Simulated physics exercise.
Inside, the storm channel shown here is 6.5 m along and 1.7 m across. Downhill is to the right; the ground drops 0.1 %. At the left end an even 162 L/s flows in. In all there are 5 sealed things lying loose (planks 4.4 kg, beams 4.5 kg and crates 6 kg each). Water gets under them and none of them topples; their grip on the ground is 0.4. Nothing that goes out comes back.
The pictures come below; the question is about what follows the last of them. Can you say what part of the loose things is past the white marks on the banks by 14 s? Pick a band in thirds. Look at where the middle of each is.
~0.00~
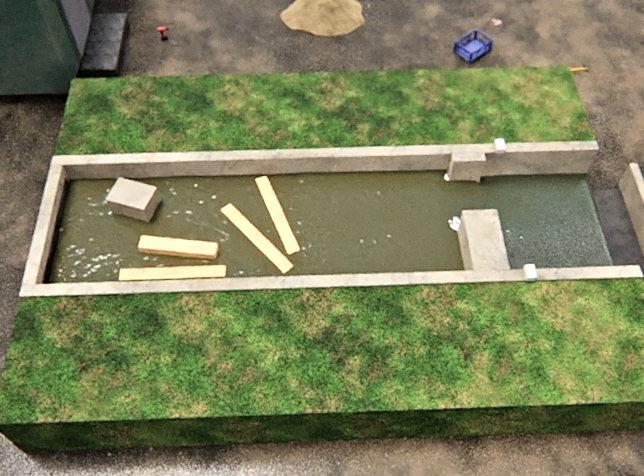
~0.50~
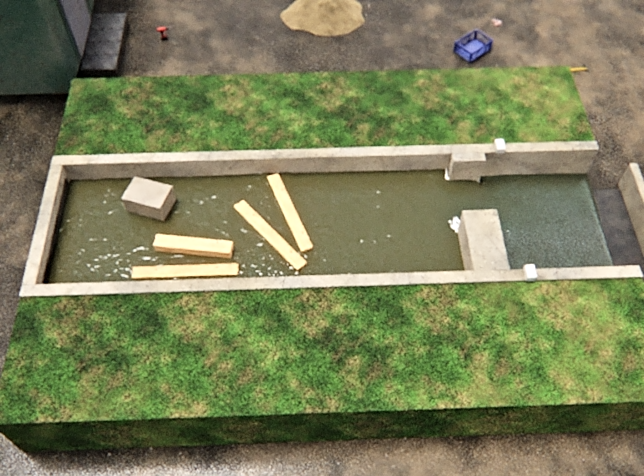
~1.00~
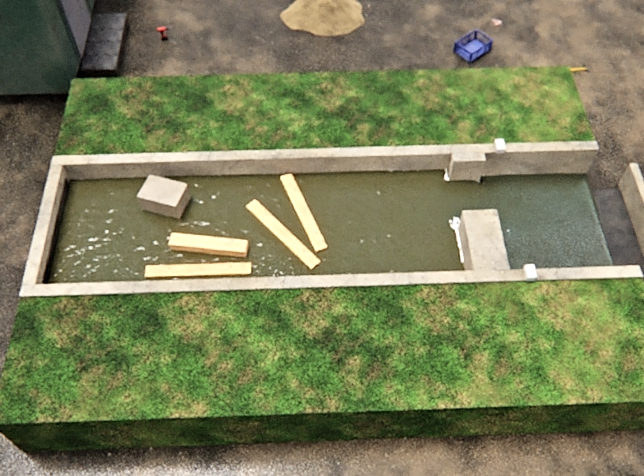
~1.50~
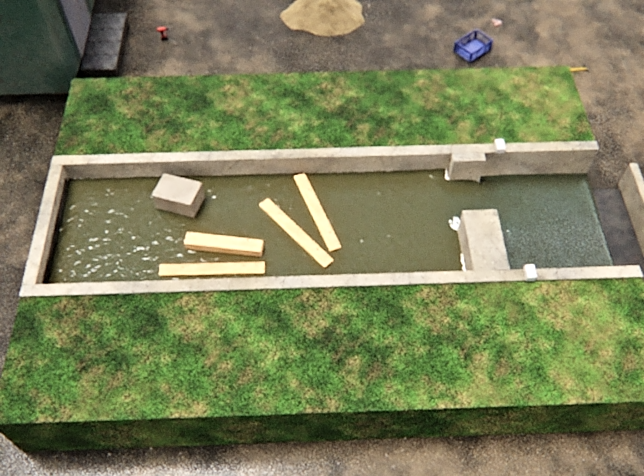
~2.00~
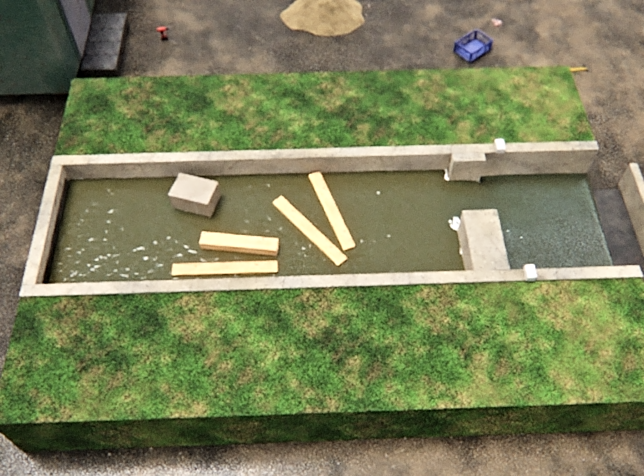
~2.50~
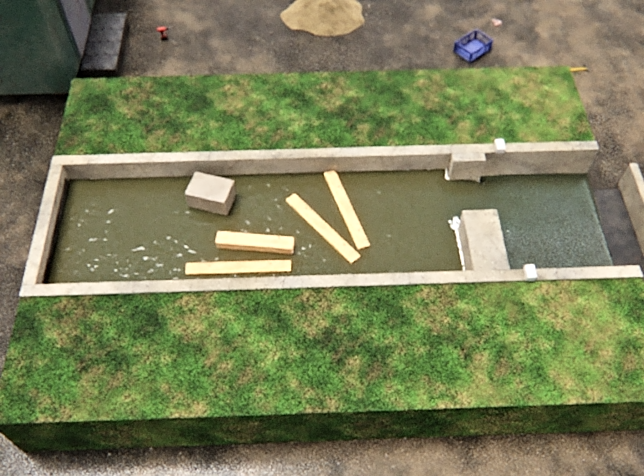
Band: Under a third.
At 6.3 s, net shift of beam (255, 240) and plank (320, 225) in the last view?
Log: Item 1 = 250 cm; item 2 = 200 cm.
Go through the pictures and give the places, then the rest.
The first frame shows a crate at (131, 193), afloat; a beam at (178, 245) floats; 24 cm deep round most things; 0 of 5 have shifted.
The second frame shows a crate at (147, 192) floats, 19 cm from its start; a beam at (193, 244), afloat, 18 cm from its start; about 2320 L in view; 5 of 5 have shifted.
The third frame shows a crate at (162, 190), afloat, 37 cm from its start; a beam at (208, 242), afloat, 35 cm from its start; 25 cm deep round most things; 5 of 5 have shifted.
The fourth frame shows a crate at (177, 189), afloat, 55 cm from its start; a beam at (223, 242), afloat, 53 cm from its start; about 2320 L in view; 5 of 5 have shifted.
The fifth frame shows a crate at (193, 188), afloat, 74 cm from its start; a beam at (239, 241) floats, 71 cm from its start; 26 cm deep round most things; 5 of 5 have shifted.
The sixth frame shows a crate at (210, 187) floats, 94 cm from its start; a beam at (255, 240) floats, 90 cm from its start; 26 cm deep round most things; 5 of 5 have shifted.
After 3.5 s 0 of 5 are over the mark; 5 afloat.
After 6.3 s 0 of 5 are over the mark; 5 afloat.
After 10.0 s 0 of 5 are over the mark; 5 afloat.
After 14.0 s 0 of 5 are over the mark; 5 afloat.
